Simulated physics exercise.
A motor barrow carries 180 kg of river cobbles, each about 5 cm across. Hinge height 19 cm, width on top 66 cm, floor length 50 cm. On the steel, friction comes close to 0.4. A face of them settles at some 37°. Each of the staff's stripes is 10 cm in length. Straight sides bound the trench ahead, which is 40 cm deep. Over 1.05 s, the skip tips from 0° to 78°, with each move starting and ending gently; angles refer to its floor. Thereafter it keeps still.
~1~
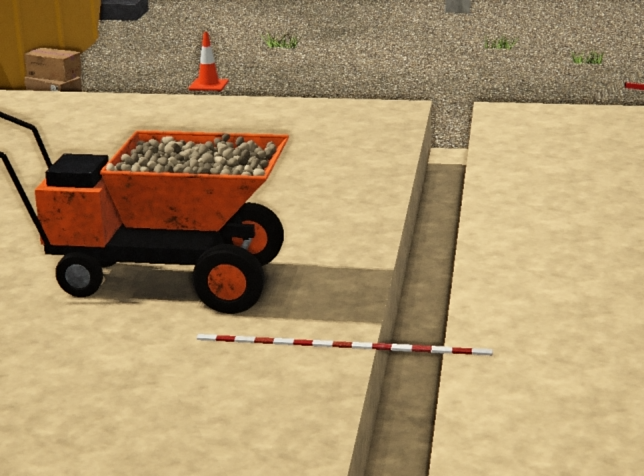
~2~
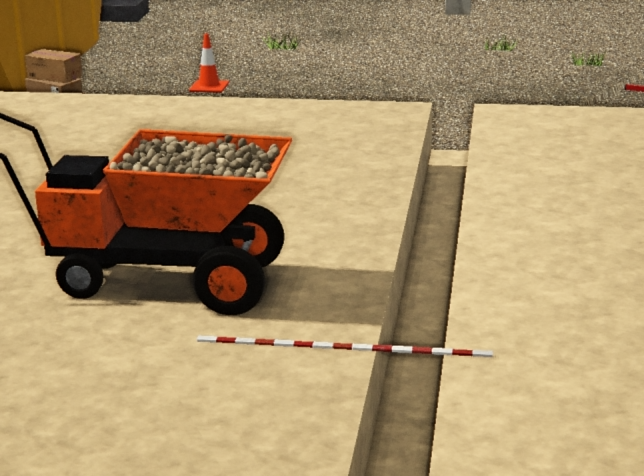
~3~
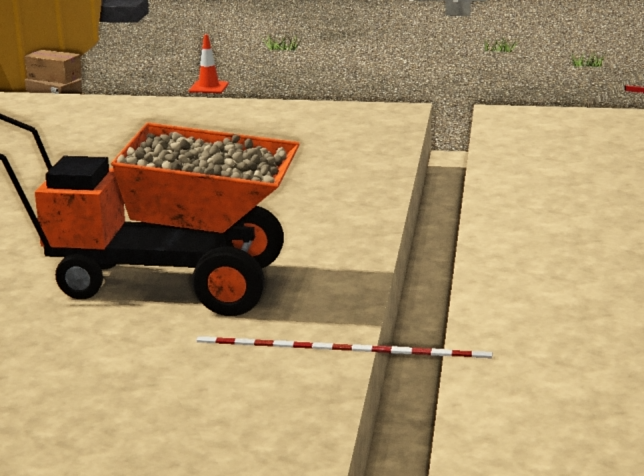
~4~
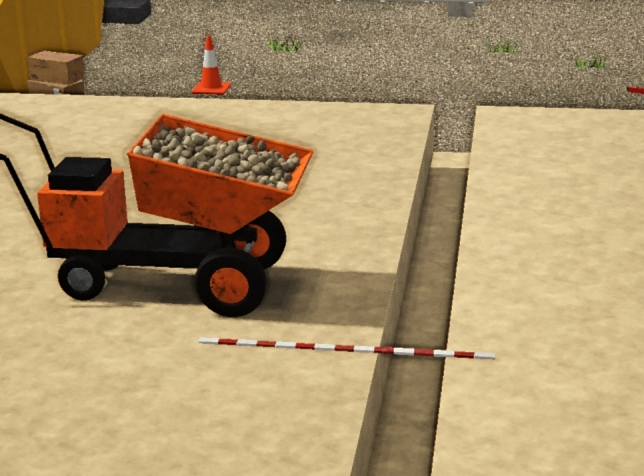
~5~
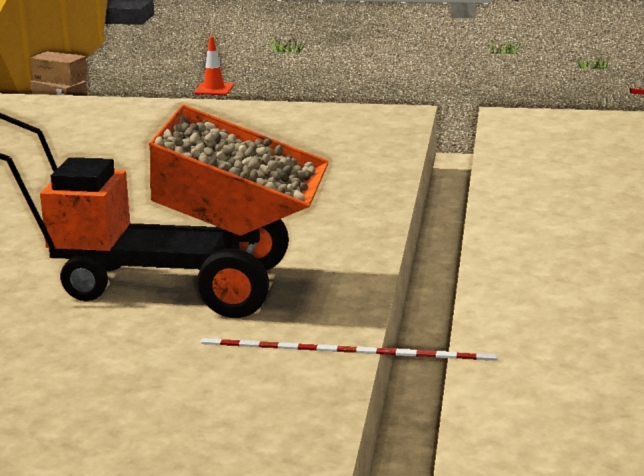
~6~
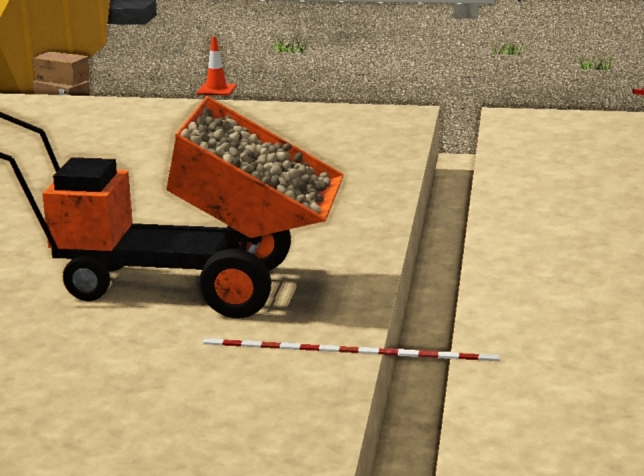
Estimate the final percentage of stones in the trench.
I would say 72 percent.
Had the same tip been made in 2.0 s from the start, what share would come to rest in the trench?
Roughly 70 per cent would.
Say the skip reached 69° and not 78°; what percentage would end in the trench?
In that case around 85 percent.
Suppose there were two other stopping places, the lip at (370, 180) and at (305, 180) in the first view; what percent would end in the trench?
Around 5 and then 95 percent.
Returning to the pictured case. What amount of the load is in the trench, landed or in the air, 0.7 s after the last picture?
35 per cent, give or take.
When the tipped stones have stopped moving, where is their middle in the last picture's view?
The tipped stones centre close to (423, 349).
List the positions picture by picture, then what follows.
The skip is at 0°, its lip at (266, 178); the top of the load is at (187, 149), in the first picture.
The skip is at 2°, its lip at (270, 181); the top of the load is at (178, 149), in the second picture.
The skip is at 6°, its lip at (278, 186); the top of the load is at (173, 144), in the third picture.
Lip at (293, 194), floor tilted 12°, highest stones at (173, 138), in the fourth picture.
The skip is at 20°, its lip at (309, 206); the top of the load is at (189, 130), in the fifth picture.
The skip is at 30°, its lip at (325, 220); the top of the load is at (210, 123), in the sixth picture.
Then, 0.4 s after the last picture the floor is at 66°, 100 % in the skip; the foremost stones are at (373, 254).
Then, 0.7 s after the last picture the floor is at 78°, 49 % in the skip, 14 % short of the trench, 37 % in the trench; the foremost stones are at (452, 336).
Then, 1.1 s after the last picture the floor is at 78°, 22 % in the skip, 14 % short of the trench, 63 % in the trench; the foremost stones are at (463, 317).
Then, 3.0 s after the last picture the floor is at 78°, 14 % in the skip, 14 % short of the trench, 72 % in the trench; the foremost stones are at (463, 329).
